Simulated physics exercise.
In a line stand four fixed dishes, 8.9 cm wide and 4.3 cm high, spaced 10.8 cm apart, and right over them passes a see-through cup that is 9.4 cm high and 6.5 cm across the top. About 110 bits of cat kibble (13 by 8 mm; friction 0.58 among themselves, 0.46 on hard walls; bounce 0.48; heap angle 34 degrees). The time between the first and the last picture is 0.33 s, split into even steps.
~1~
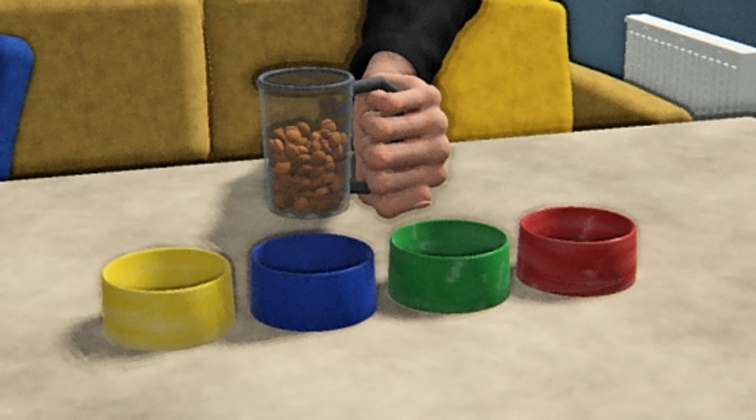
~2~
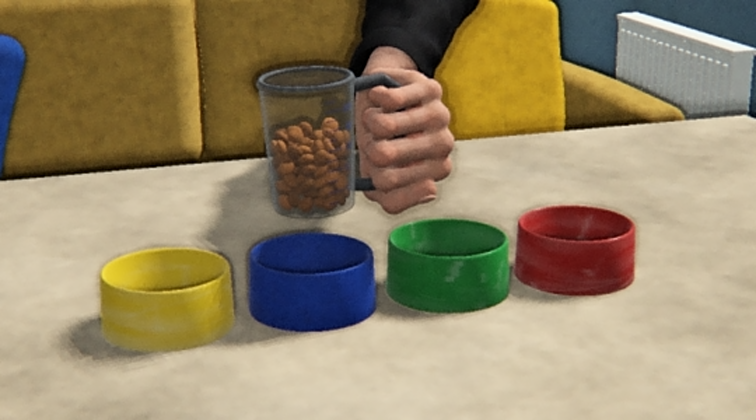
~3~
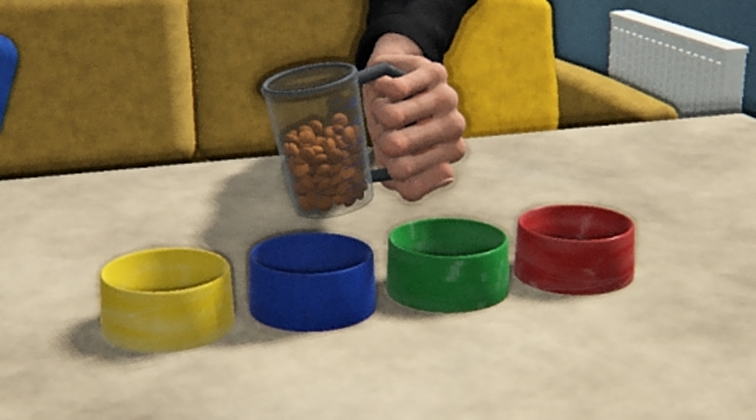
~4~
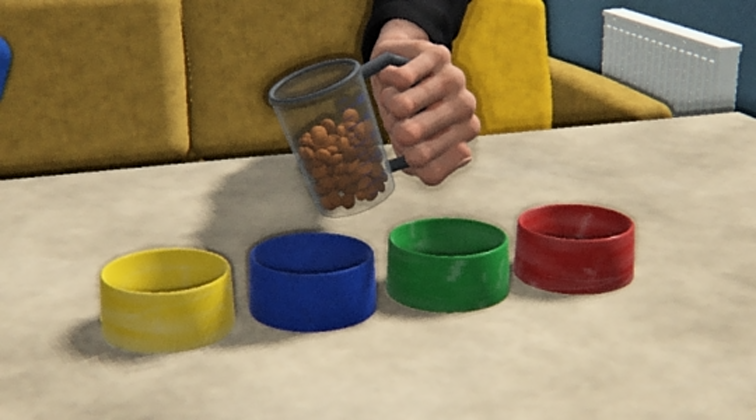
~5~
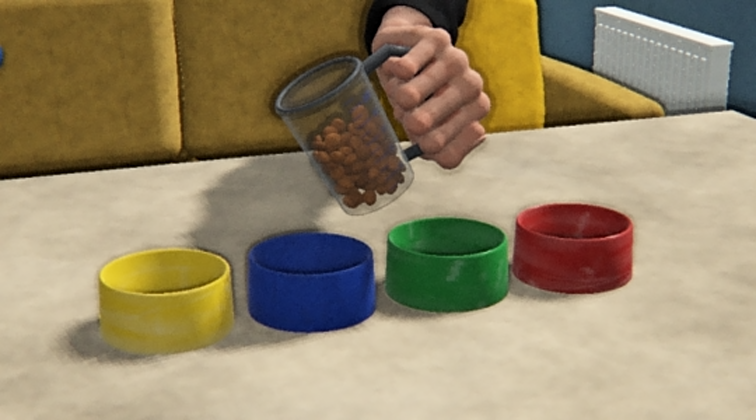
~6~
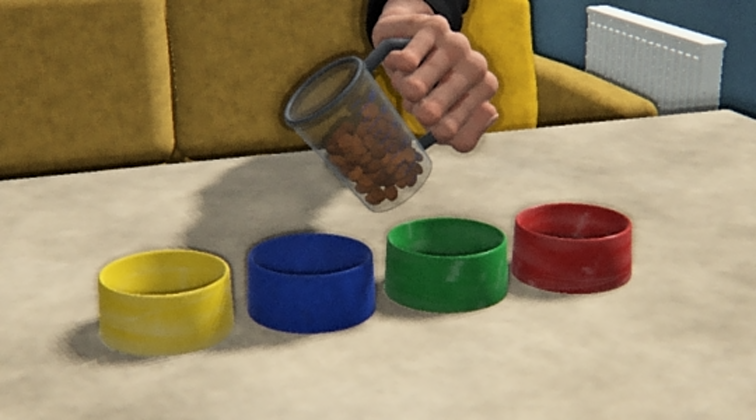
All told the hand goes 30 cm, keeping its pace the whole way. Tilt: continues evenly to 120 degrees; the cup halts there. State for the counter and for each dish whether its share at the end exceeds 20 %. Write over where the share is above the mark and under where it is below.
Red dish: Under; blue dish: Under; green dish: Over; yellow dish: Under; counter: Under.
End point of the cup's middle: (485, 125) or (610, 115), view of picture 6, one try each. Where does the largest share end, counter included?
Green, then green.
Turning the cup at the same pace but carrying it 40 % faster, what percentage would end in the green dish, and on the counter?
Shares - green 20, counter 30.
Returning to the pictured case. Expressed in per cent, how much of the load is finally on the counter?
10 per cent.
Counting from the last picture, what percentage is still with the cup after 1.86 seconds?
About 0 percent of the load.
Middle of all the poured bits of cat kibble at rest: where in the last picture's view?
Approximately (453, 268) in the last picture.
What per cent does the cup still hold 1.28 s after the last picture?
Reading: Approx. 0 %.
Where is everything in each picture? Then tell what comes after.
The first frame shows cup at (307, 143), tilt 0 degrees, lip at (261, 82), moved 0.0 cm; middle of the pieces at (307, 165); yellow dish at (167, 270); blue dish at (313, 254); green dish at (449, 239); red dish at (578, 225).
The second frame shows cup at (310, 143), tilt 3 degrees, lip at (261, 84), moved 0.3 cm; middle of the pieces at (310, 164).
The third frame shows cup at (322, 141), tilt 10 degrees, lip at (266, 90), moved 1.2 cm; middle of the pieces at (325, 163).
The fourth frame shows cup at (336, 140), tilt 19 degrees, lip at (272, 99), moved 2.2 cm; middle of the pieces at (342, 161).
The fifth frame shows cup at (349, 139), tilt 28 degrees, lip at (279, 109), moved 3.2 cm; middle of the pieces at (358, 158).
The sixth frame shows cup at (362, 138), tilt 37 degrees, lip at (289, 121), moved 4.3 cm; middle of the pieces at (373, 156); yellow dish at (164, 273); blue dish at (311, 255); green dish at (447, 238); red dish at (573, 222).
Then, 0.77 s after the last picture, tilt 120 degrees; cup holds 60 %, green 40 %.
Then, 1.28 s after the last picture, tilt 120 degrees; cup holds 0 %, green 90 %.
Then, 1.86 s after the last picture, tilt 120 degrees; cup holds 0 %, green 90 %.
In the end, red 0 %, blue 0 %, green 90 %, yellow 0 %, counter 10 %.
